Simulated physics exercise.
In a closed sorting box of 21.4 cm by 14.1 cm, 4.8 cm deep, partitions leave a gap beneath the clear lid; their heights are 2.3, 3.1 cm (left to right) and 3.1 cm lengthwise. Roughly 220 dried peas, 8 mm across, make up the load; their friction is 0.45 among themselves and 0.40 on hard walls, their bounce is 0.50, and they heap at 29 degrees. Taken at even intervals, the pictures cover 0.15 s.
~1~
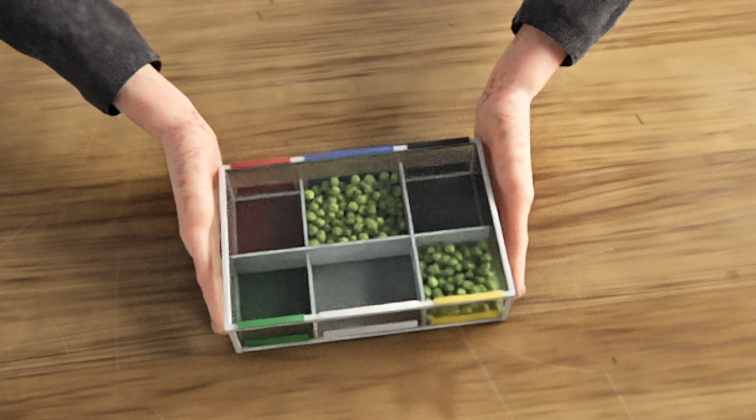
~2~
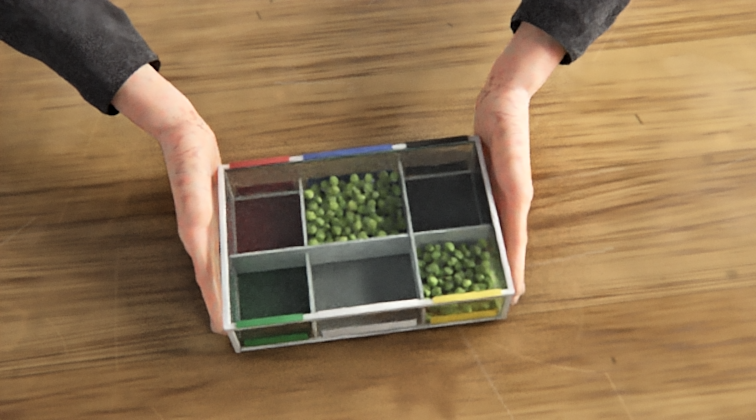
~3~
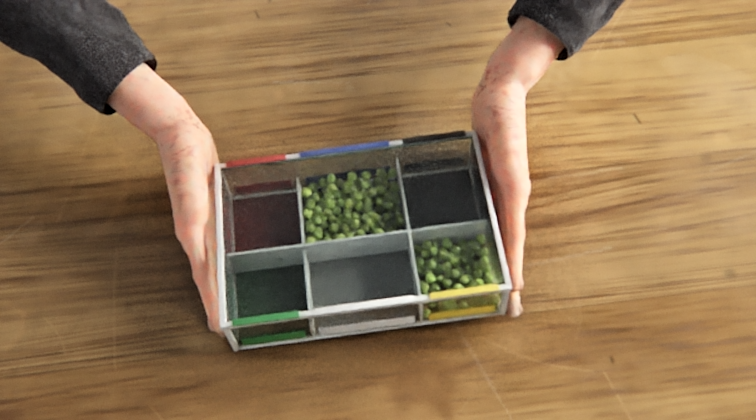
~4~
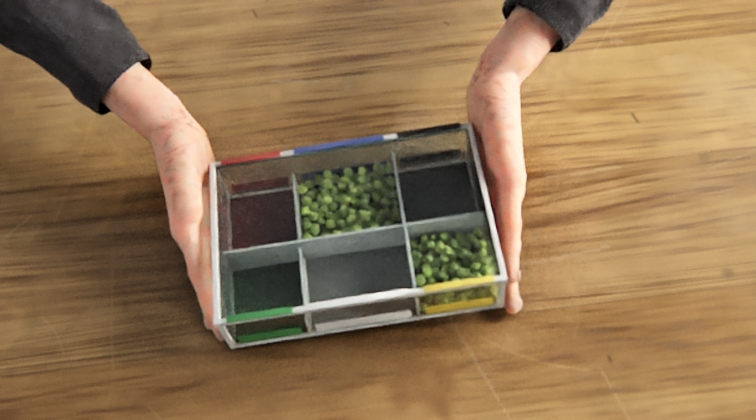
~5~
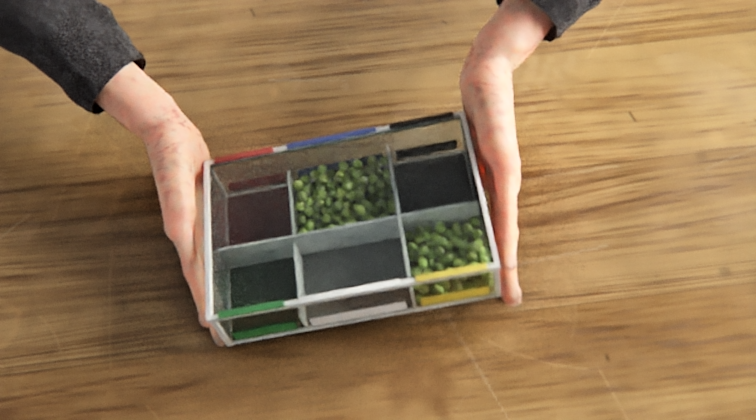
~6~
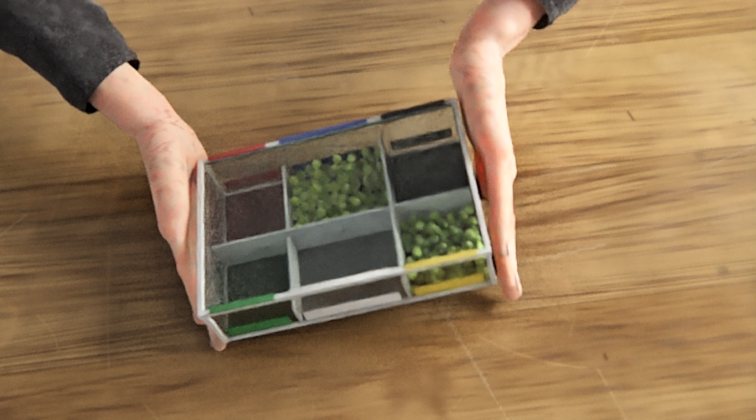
On a wooden surface, two hands hold a clear-topped box with six compartments, green peas filling the blue-marked and yellow-marked ones, and gradually tilt it, raising its right side slightly while the peas stay in their compartments.
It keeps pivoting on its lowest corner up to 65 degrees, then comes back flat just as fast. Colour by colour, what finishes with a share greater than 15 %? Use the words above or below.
Red compartment: Above; blue compartment: Above; green compartment: Below; yellow compartment: Above; white compartment: Below; black compartment: Below.
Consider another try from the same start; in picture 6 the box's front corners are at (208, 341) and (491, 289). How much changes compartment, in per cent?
Near 35 %.
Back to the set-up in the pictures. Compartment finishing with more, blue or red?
Go with blue, that one ends with more.
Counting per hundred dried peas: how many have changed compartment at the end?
The answer is close to 25 percent.
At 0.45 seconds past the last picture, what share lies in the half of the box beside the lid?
Roughly 20 percent of the pieces.
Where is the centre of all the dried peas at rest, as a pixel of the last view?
I'd put it at about (325, 221).
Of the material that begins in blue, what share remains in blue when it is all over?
Share retained: Some 70 per cent.
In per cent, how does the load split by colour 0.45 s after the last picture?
In per cent: Red 5, blue 60, green 0, yellow 35, white 0, black 0.
Then, 0.45 s after the last picture, tilt 65 degrees; red 5 %, blue 60 %, yellow 35 %.
Then, 0.75 s after the last picture, tilt 27 degrees; red 20 %, blue 45 %, yellow 30 %, white 5 %.
Then, 1.15 s after the last picture, tilt 0 degrees; red 20 %, blue 45 %, yellow 30 %, white 5 %.
In the end, red 20 %, blue 45 %, green 0 %, yellow 30 %, white 5 %, black 0 %.
